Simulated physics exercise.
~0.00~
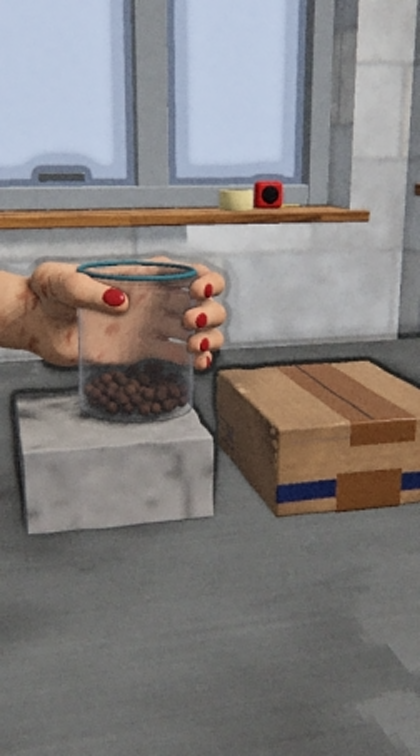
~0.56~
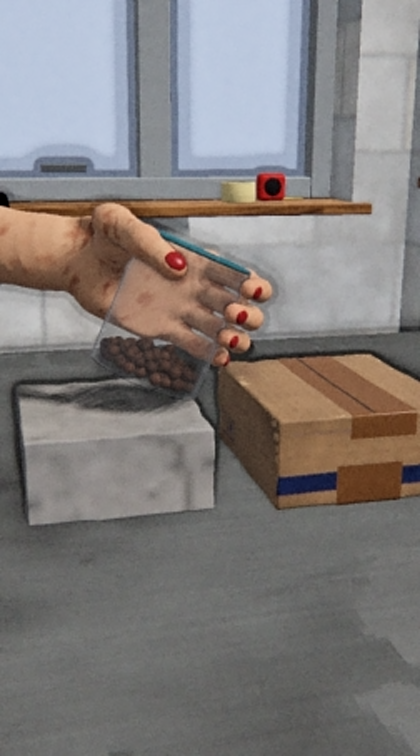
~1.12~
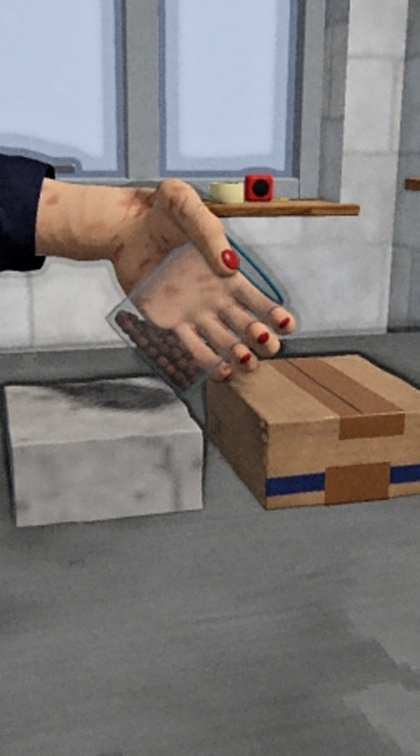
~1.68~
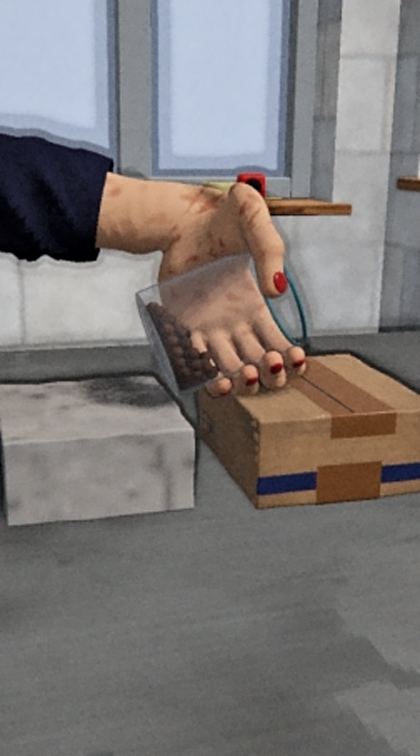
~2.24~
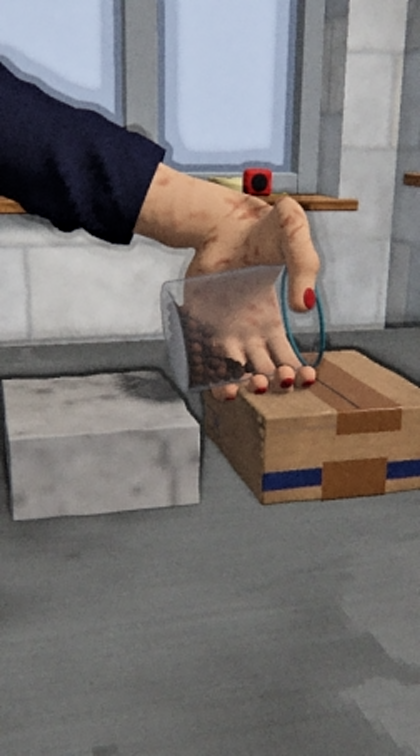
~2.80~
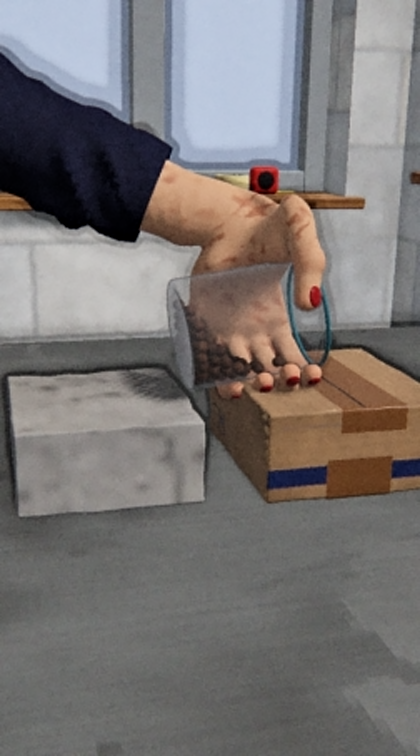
A hand tips a clear jar of brown balls onto its side against a cardboard box, spilling none.
